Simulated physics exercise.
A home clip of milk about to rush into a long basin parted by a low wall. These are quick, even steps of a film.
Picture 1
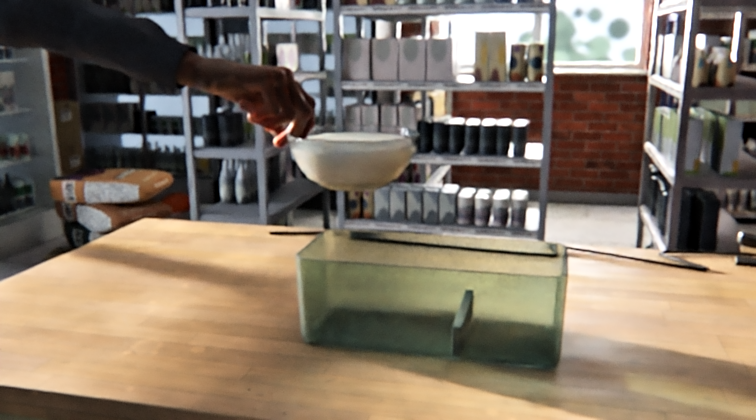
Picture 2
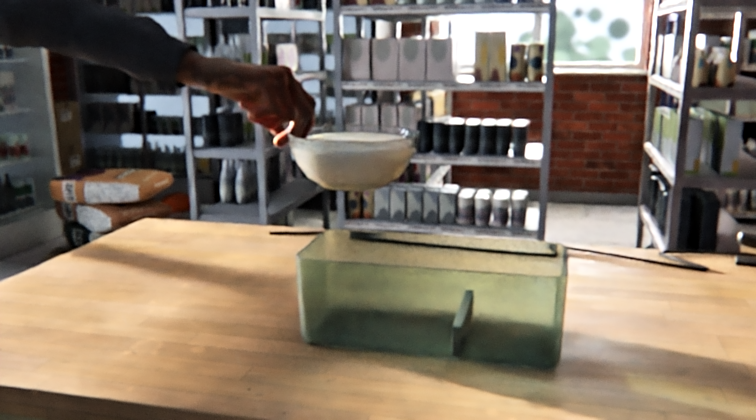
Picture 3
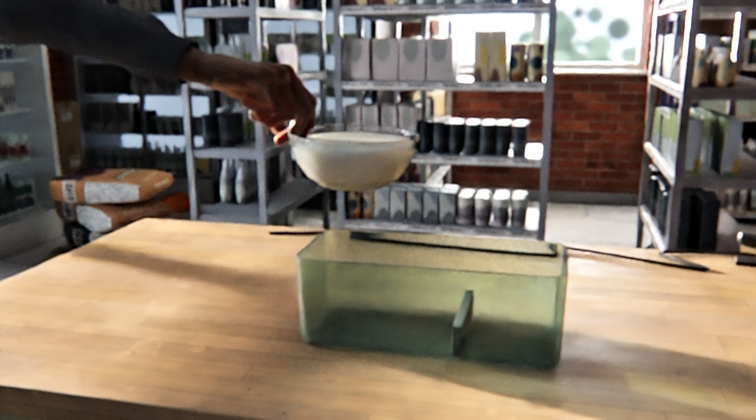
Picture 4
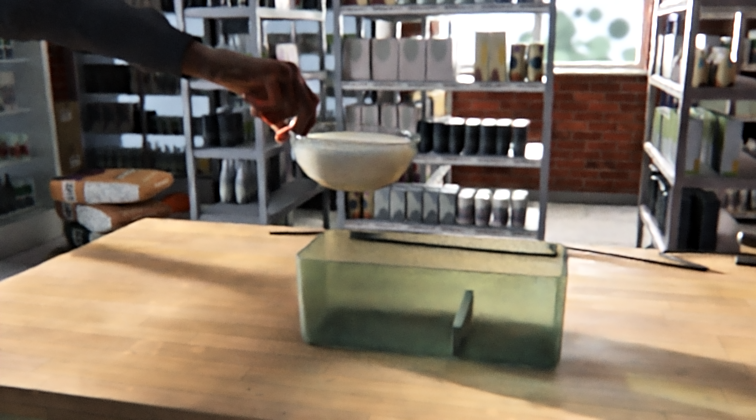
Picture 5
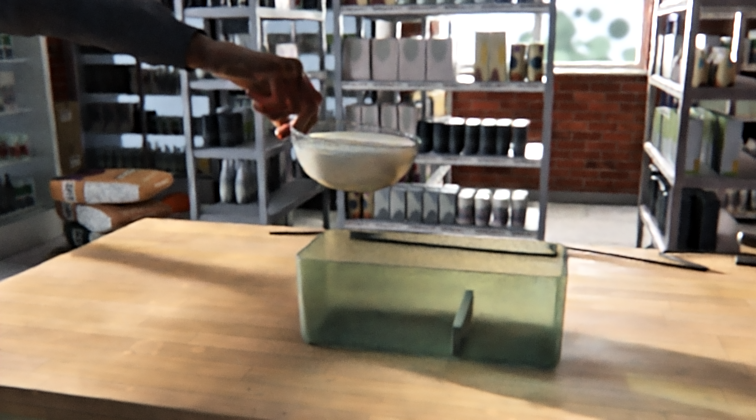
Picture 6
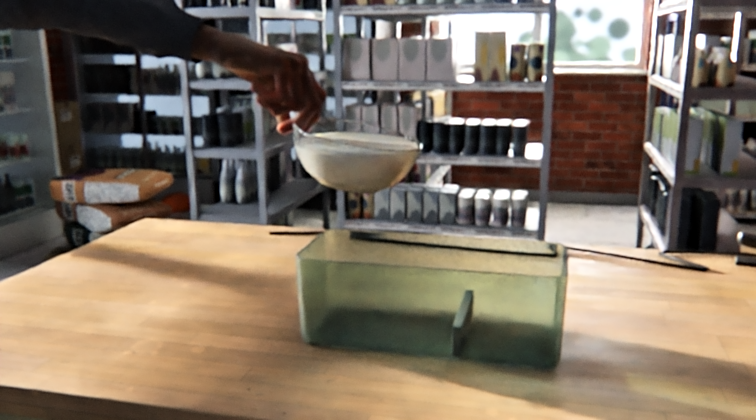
A dark-sleeved arm reaches in from the upper left, its hand holding a clear bowl of milk above a long, pale green, see-through basin with a low wall inside. The basin sits on a light wooden table, seen from slightly above, before grey shelves of bottles and boxes and a red brick wall. The hand slowly tilts the bowl slightly, its right rim dipping, while the camera stays still.
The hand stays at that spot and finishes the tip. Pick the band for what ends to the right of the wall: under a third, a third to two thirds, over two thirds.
The share right of the wall is from a third to two thirds.
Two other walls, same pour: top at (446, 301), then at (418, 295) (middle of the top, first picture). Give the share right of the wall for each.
Roughly 65 per cent, and 85 per cent.
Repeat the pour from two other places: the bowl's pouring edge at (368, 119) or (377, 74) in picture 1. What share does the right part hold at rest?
Roughly 10 per cent, and 15 per cent.
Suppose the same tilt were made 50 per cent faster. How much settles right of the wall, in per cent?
Roughly 35 in a hundred.
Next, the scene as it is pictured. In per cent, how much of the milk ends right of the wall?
About 45 per cent.
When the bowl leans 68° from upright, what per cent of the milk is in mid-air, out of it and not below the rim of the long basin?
Close to 35 per cent.
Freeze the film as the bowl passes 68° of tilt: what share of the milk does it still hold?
Roughly 35 in a hundred.
A moment on, the bowl is tipped part way and 33 per cent is still to pour, 9 is left of the wall and 23 right of it.
Next, the bowl is tipped right over and 0 per cent is still to pour, 50 is left of the wall and 47 right of it.
Then the bowl is tipped right over and 0 per cent is still to pour, 52 is left of the wall and 47 right of it.
Later the bowl is tipped right over and 0 per cent is still to pour, 52 is left of the wall and 47 right of it.
Finally, 52 per cent lies left of the wall, 47 right of it and 1 outside.
